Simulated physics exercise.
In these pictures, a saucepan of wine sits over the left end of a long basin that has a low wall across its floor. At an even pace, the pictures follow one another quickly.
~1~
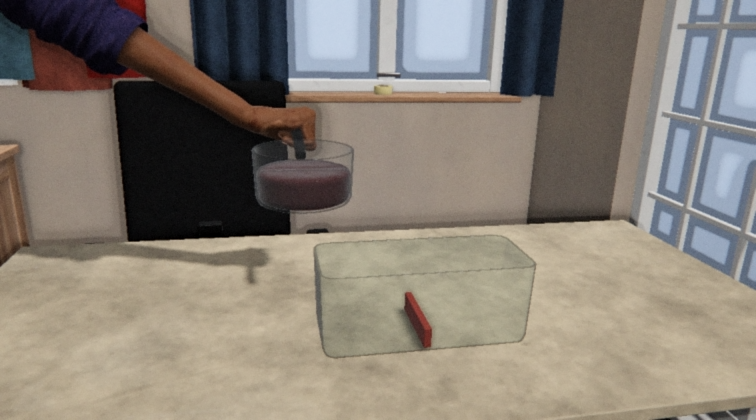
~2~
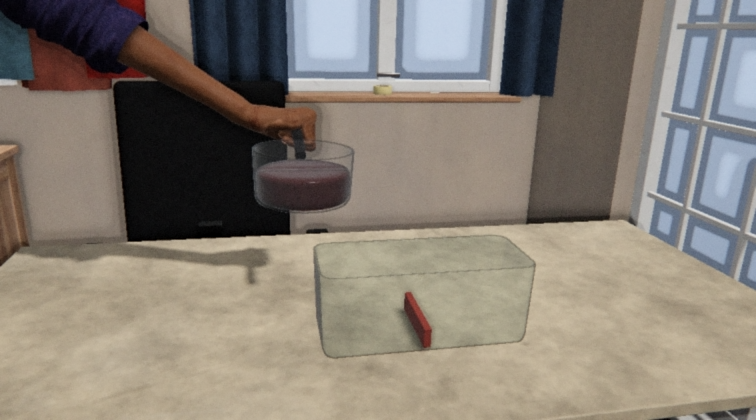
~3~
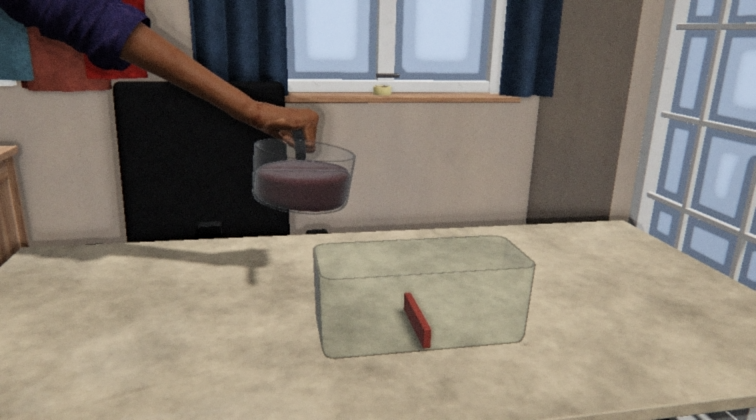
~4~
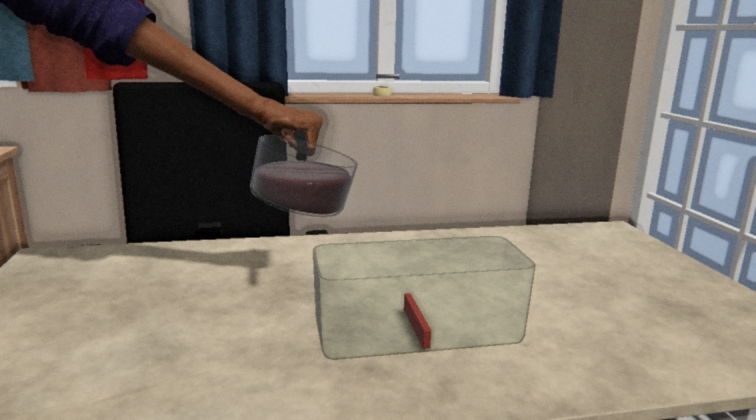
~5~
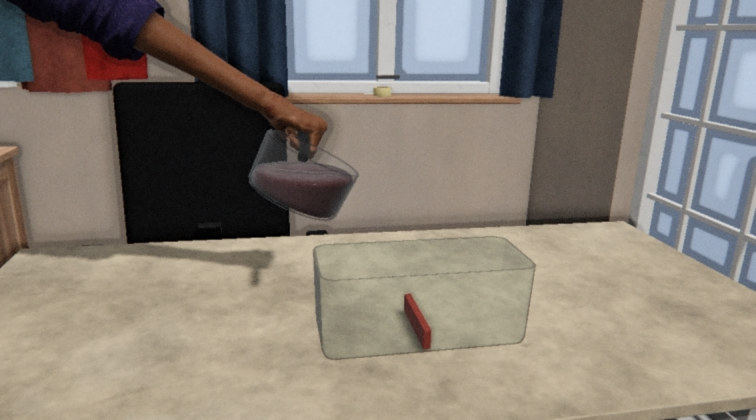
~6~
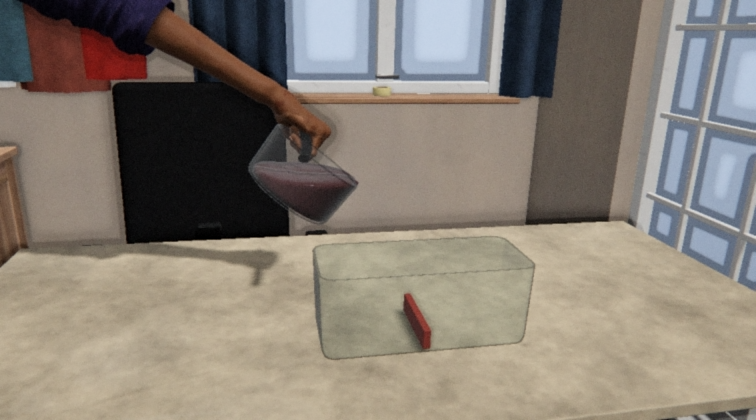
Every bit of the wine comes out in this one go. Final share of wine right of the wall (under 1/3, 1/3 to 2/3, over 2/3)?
Under 1/3.
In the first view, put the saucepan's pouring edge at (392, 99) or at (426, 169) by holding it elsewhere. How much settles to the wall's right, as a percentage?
Start one gives close to 65 percent, start two close to 85 percent.
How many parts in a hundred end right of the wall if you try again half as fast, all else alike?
Some 10 per cent.
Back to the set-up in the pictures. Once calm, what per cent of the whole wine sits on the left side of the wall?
That works out to roughly 80 percent.
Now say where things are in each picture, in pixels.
In the first frame, it leans 0°; its right rim is at (352, 150); the wine meets the walls at (257, 170) and (349, 169); the long basin's rim runs from (317, 262) to (520, 251); the wall's top is at (418, 310).
In the second frame, it leans 2°; its right rim is at (353, 151); the wine meets the walls at (256, 170) and (349, 169).
In the third frame, it leans 7°; its right rim is at (354, 156); the wine meets the walls at (256, 170) and (349, 170).
In the fourth frame, it leans 15°; its right rim is at (356, 164); the wine meets the walls at (256, 170) and (350, 172).
In the fifth frame, it leans 26°; its right rim is at (357, 174); the wine meets the walls at (254, 169) and (353, 174).
In the sixth frame, it leans 38°; its right rim is at (355, 185); the wine meets the walls at (253, 166) and (351, 175); 1 per cent is over the edge.
A moment on, the saucepan is tipped on its side and 29 per cent is still to pour, 28 is left of the wall and 0 right of it.
Next, the saucepan is tipped right over and 8 per cent is still to pour, 75 is left of the wall and 5 right of it.
Then the saucepan is tipped right over and 1 per cent is still to pour, 79 is left of the wall and 16 right of it.
Later the saucepan is tipped right over and 0 per cent is still to pour, 78 is left of the wall and 20 right of it.
Finally, 78 per cent lies left of the wall, 20 right of it and 2 outside.
